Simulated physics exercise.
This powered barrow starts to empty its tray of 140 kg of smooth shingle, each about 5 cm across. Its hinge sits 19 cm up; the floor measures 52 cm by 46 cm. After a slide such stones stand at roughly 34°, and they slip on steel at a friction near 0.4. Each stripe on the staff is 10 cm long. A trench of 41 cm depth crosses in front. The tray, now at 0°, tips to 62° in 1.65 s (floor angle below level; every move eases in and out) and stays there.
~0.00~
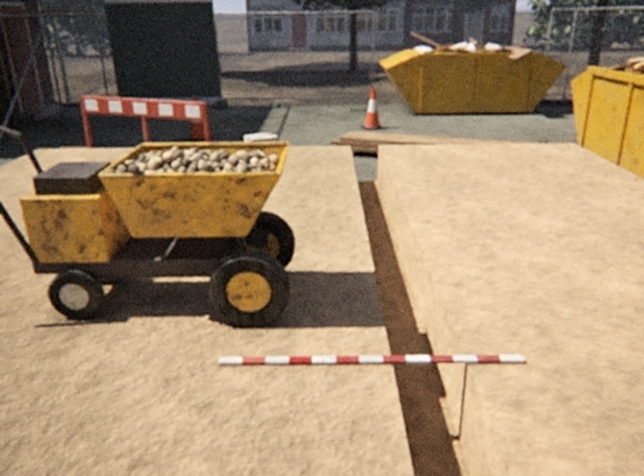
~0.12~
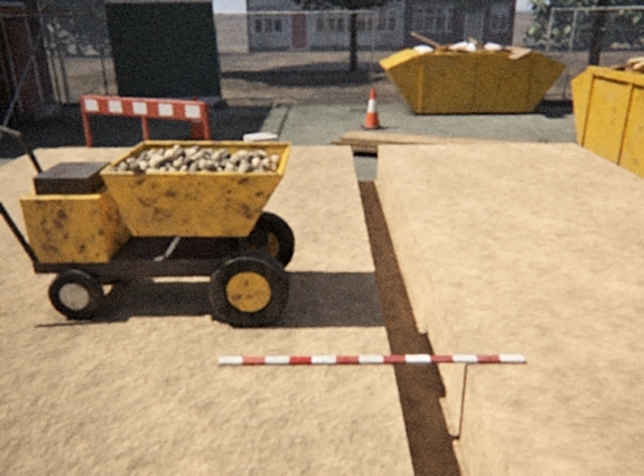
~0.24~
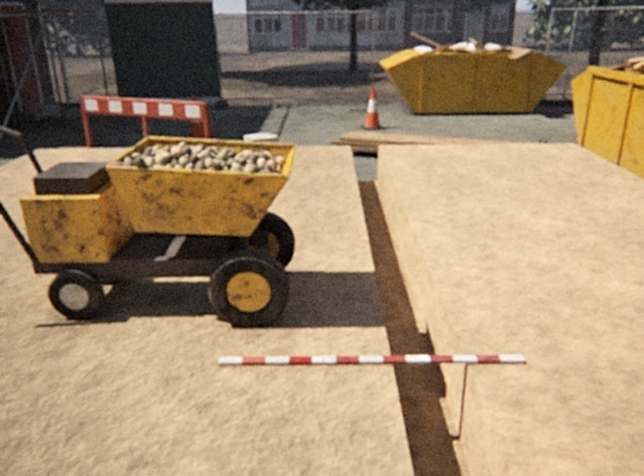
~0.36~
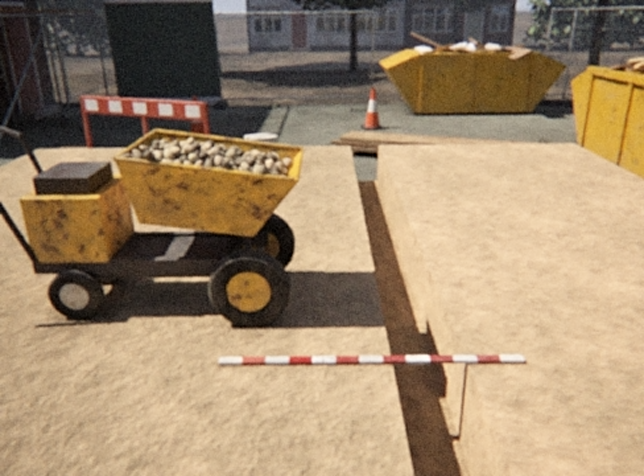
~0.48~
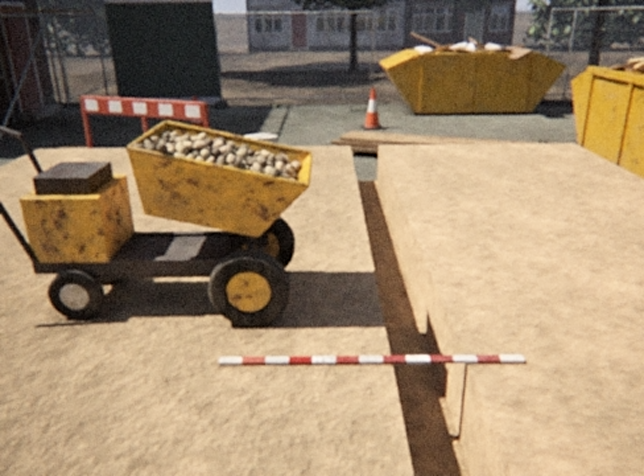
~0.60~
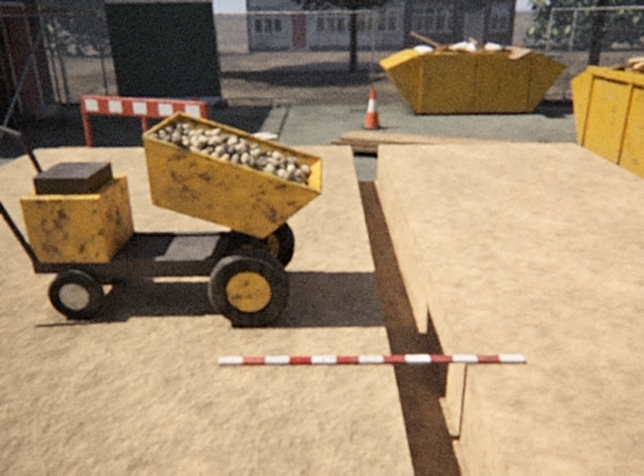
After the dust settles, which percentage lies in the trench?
Some 72 per cent of it.
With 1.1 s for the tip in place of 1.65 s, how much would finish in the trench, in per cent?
In that case some 70 per cent.
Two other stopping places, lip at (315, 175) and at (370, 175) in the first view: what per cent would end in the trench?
About 55 and 10 per cent.
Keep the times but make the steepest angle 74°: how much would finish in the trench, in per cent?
It would be near 100 per cent.
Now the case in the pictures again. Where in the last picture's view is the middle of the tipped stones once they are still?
Their middle is at about (407, 349).
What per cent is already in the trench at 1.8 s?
About 30 per cent by then.
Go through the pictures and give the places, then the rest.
In the first frame, the tray is at 0°, its lip at (281, 174); the top of the load is at (201, 156).
The second frame shows lip at (283, 175), floor tilted 1°, highest stones at (182, 154); the stones move at 0.1 m/s on average.
The third frame shows lip at (289, 177), floor tilted 4°, highest stones at (180, 151); the stones move at 0.3 m/s on average.
In the fourth frame, the tray is at 8°, its lip at (298, 180); the top of the load is at (178, 147); the stones move at 0.3 m/s on average.
In the fifth frame, the tray is at 13°, its lip at (309, 186); the top of the load is at (177, 139); the stones move at 0.4 m/s on average.
In the sixth frame, the tray is at 19°, its lip at (321, 193); the top of the load is at (187, 132); the stones move at 0.5 m/s on average.
After 1.2 s the floor is at 52°; 99 % in the tray, 1 % short of the trench; the foremost stones are at (383, 244).
After 1.8 s the floor is at 62°; 66 % in the tray, 1 % short of the trench, 32 % in the trench, 1 % past the trench; the foremost stones are at (460, 290).
After 2.1 s the floor is at 62°; 48 % in the tray, 1 % short of the trench, 49 % in the trench, 2 % past the trench; the foremost stones are at (516, 285).
After 4.1 s the floor is at 62°; 25 % in the tray, 1 % short of the trench, 72 % in the trench, 2 % past the trench; the foremost stones are at (548, 281).
